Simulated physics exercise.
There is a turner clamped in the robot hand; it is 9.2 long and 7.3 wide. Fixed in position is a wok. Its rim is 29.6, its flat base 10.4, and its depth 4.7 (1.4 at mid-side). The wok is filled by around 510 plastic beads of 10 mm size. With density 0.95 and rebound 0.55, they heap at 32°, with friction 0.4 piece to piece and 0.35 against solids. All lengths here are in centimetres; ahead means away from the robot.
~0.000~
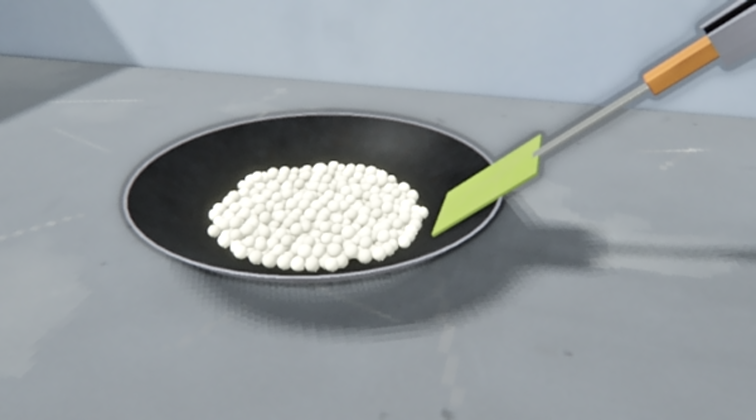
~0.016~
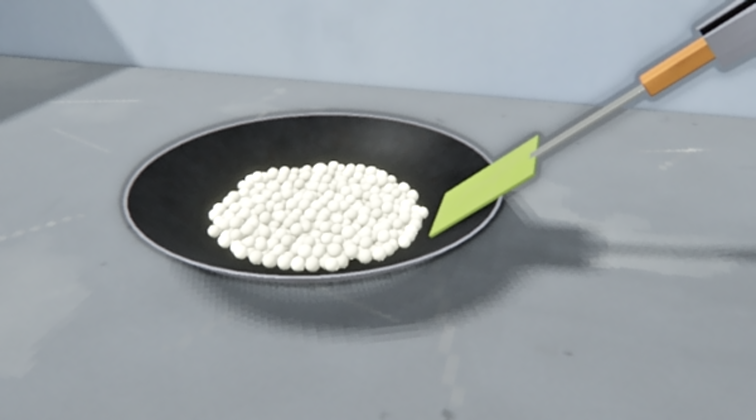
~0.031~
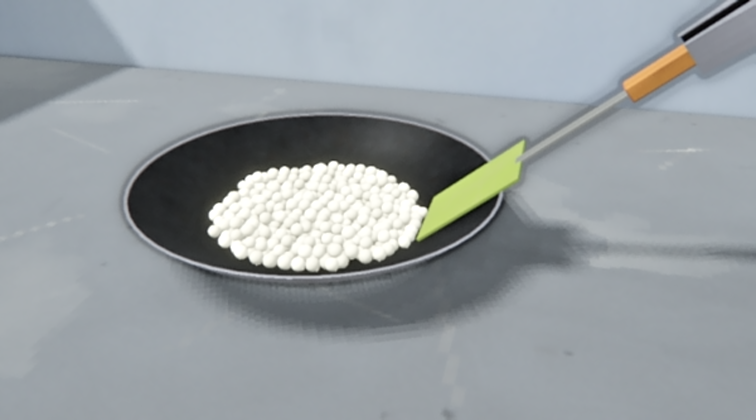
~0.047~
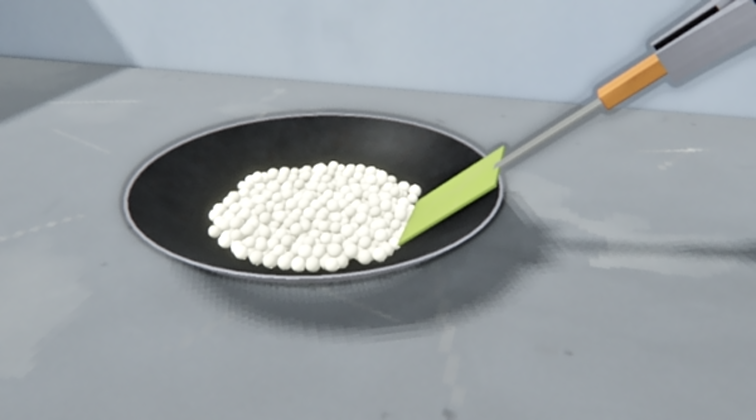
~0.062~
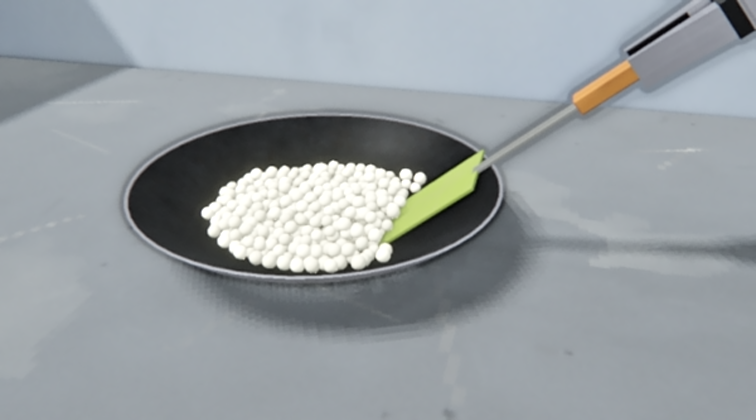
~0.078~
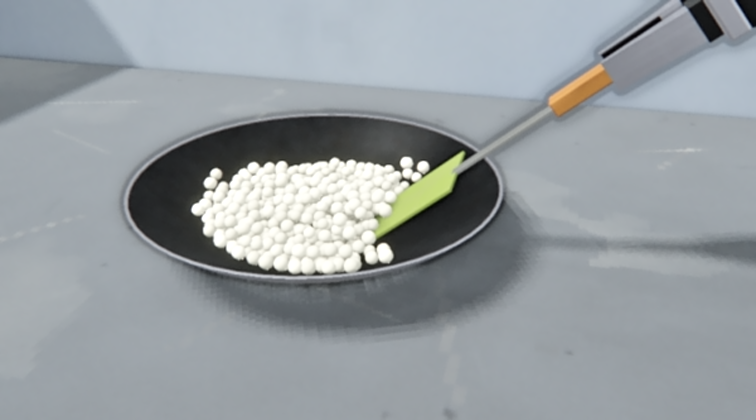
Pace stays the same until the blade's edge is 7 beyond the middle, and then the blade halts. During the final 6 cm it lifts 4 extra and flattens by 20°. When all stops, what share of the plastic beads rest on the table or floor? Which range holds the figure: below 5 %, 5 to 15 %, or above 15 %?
The figure lies within 5 to 15 %.
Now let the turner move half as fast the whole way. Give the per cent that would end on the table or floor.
Around 0 per cent would finish on the table or floor.
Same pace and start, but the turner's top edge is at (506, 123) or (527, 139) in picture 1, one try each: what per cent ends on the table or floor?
I'd say near 10 per cent for the first and near 10 per cent for the second.
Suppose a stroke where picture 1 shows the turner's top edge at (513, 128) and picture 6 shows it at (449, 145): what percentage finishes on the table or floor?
About 5 per cent.
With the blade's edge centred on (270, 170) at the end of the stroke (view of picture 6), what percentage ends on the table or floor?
My guess is roughly 5 percent.
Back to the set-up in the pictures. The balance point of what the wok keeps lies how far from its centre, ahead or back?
About 4.0 centimetres ahead.
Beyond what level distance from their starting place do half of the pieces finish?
Level distance of roughly 4 cm.
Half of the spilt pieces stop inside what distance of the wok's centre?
About 46 cm.
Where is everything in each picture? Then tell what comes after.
The first picture shows turner top edge at (539, 153), sloping 41°; upper third of the load around (317, 205), from x 215 to 425, top at y 165; 506 in the wok.
The second picture shows turner top edge at (537, 154), sloping 41°; upper third of the load around (317, 205), from x 215 to 425, top at y 165.
The third picture shows turner top edge at (522, 159), sloping 41°; upper third of the load around (317, 206), from x 215 to 425, top at y 165.
The fourth picture shows turner top edge at (500, 165), sloping 41°; upper third of the load around (321, 205), from x 215 to 415, top at y 165.
The fifth picture shows turner top edge at (479, 169), sloping 41°; upper third of the load around (318, 202), from x 210 to 420, top at y 165.
The sixth picture shows turner top edge at (458, 170), sloping 41°; upper third of the load around (310, 197), from x 200 to 425, top at y 165; 506 in the wok.
By 0.12 s, sloping 41°, highest piece 5 above the table; 506 in the wok.
By 0.15 s, sloping 34°, highest piece 6 above the table; 505 in the wok, 1 on the blade or in flight.
By 0.37 s, sloping 21°, highest piece 6 above the table; 458 in the wok, 45 on the table or floor, 3 on the blade or in flight.
By 1.42 s, sloping 21°, highest piece 4 above the table; 457 in the wok, 49 on the table or floor.
Final count, 457 in the wok, 49 on the table or floor. That is 10 % on the table or floor.
